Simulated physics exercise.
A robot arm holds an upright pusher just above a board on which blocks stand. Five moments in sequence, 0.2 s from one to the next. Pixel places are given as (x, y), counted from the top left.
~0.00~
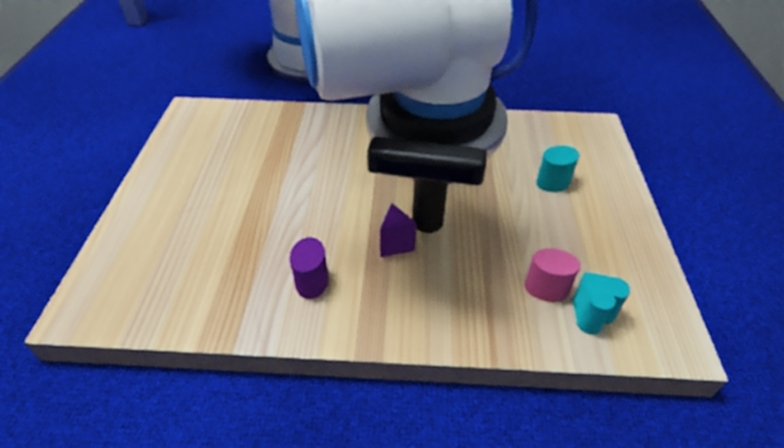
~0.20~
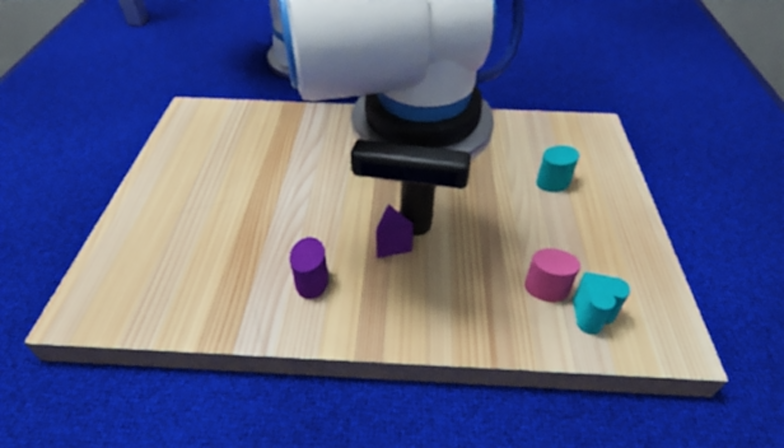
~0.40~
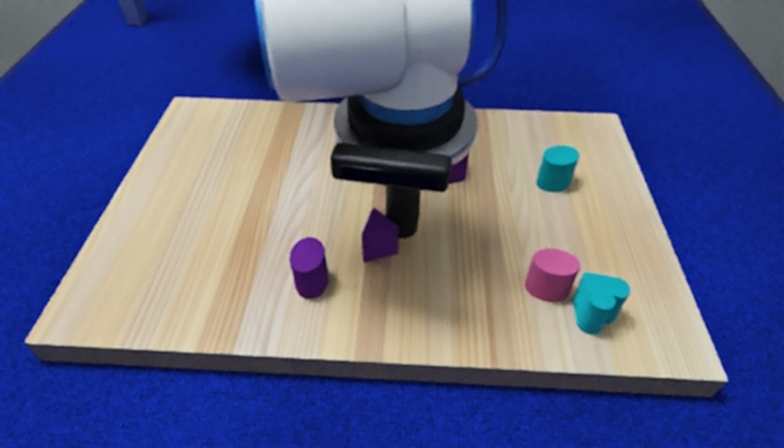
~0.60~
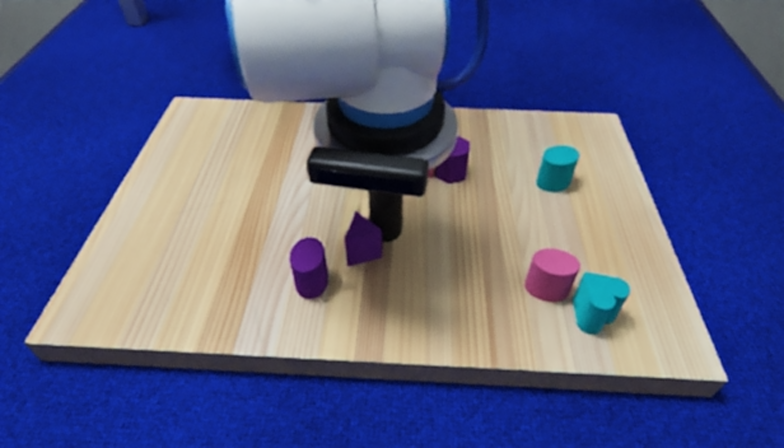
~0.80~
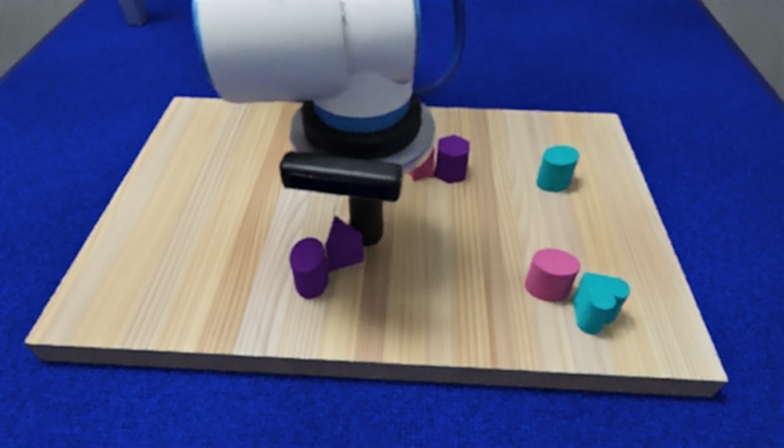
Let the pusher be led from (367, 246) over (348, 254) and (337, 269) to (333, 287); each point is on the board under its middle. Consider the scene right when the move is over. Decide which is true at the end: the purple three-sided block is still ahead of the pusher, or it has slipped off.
I'm fairly sure the purple three-sided block slides away from the front of the pusher at some point.
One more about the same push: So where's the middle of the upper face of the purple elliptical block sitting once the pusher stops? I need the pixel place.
The centre of its top face lies at (268, 270).
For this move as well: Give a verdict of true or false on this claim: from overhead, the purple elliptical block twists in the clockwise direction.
It is false.
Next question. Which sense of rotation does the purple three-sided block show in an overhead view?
Watching from overhead, you'd notice the purple three-sided block rotating clockwise.
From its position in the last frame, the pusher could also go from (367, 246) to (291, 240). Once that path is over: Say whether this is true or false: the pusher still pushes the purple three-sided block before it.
My answer: False.
On the path given first. Halfway along, pusher at (339, 250); purple elliptical block at (276, 269), turned 15° anticlockwise; purple three-sided block at (310, 245).
At the end, pusher at (331, 277); purple elliptical block at (268, 270), turned 35° anticlockwise; purple three-sided block at (298, 256), turned 60° clockwise.
